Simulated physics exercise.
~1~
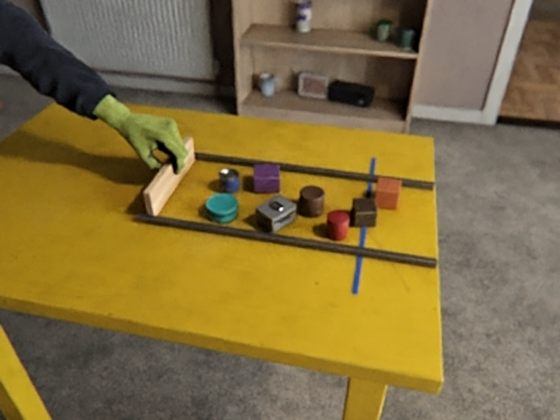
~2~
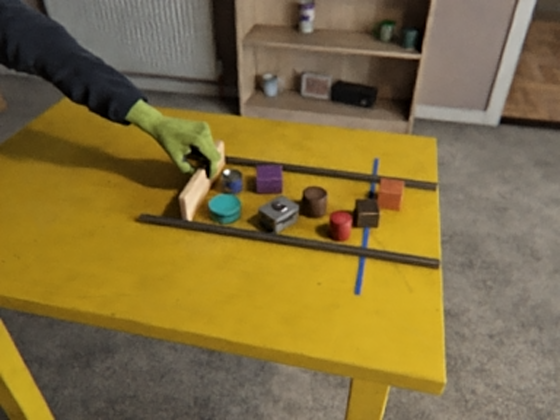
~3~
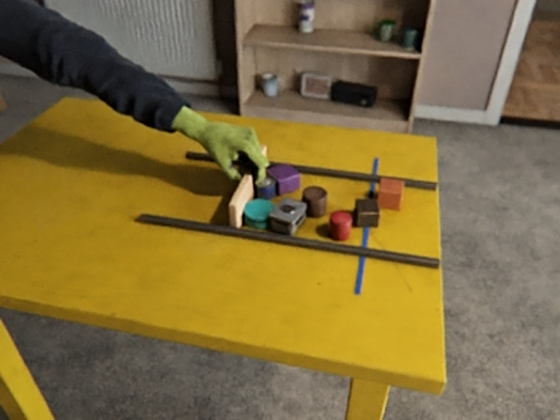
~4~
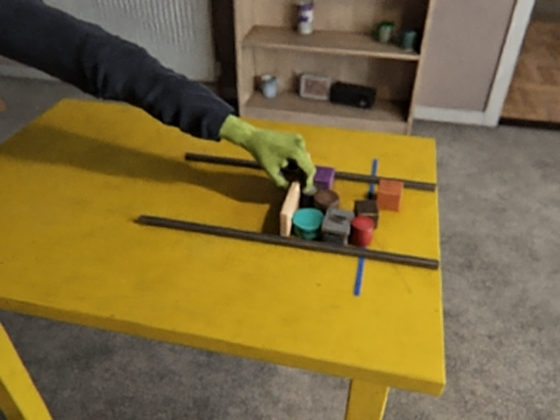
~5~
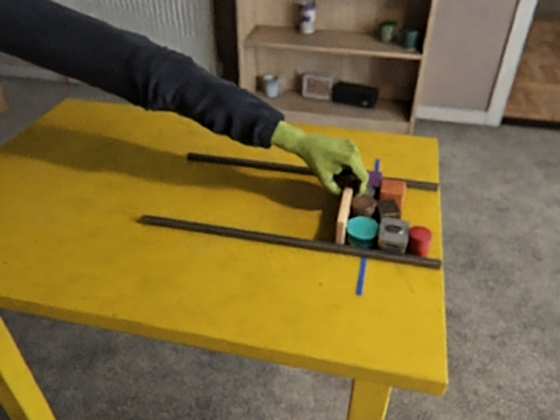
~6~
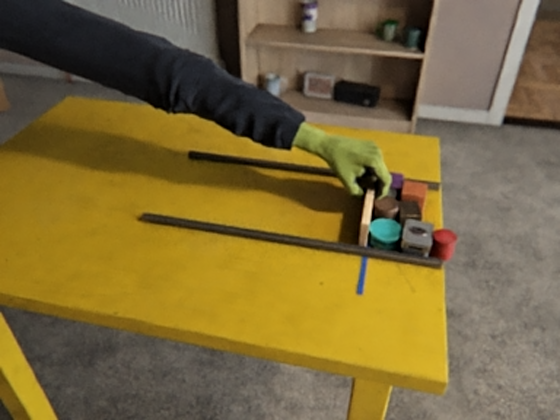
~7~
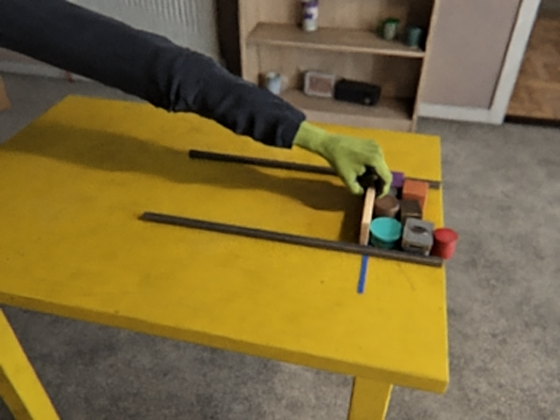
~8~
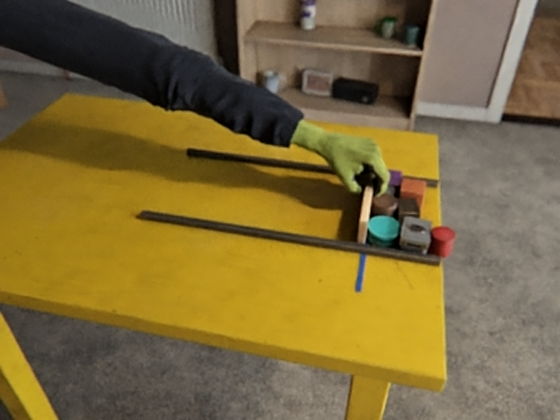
A hand in a green glove holds an upright wooden board at the left of a loose cluster on a yellow table, seen from above at an angle by a slightly swaying camera. Between two dark rails sit a turquoise tub, a blue pot, a purple block, a grey case, a red lid and brown, black and orange pieces, with blue tape near the right edge. The hand slides the board right, gathering the nearest things first, then the others. The packed group crosses the tape toward the edge. The board stops around the tape, and everything stays on the table, the red lid at the very edge.
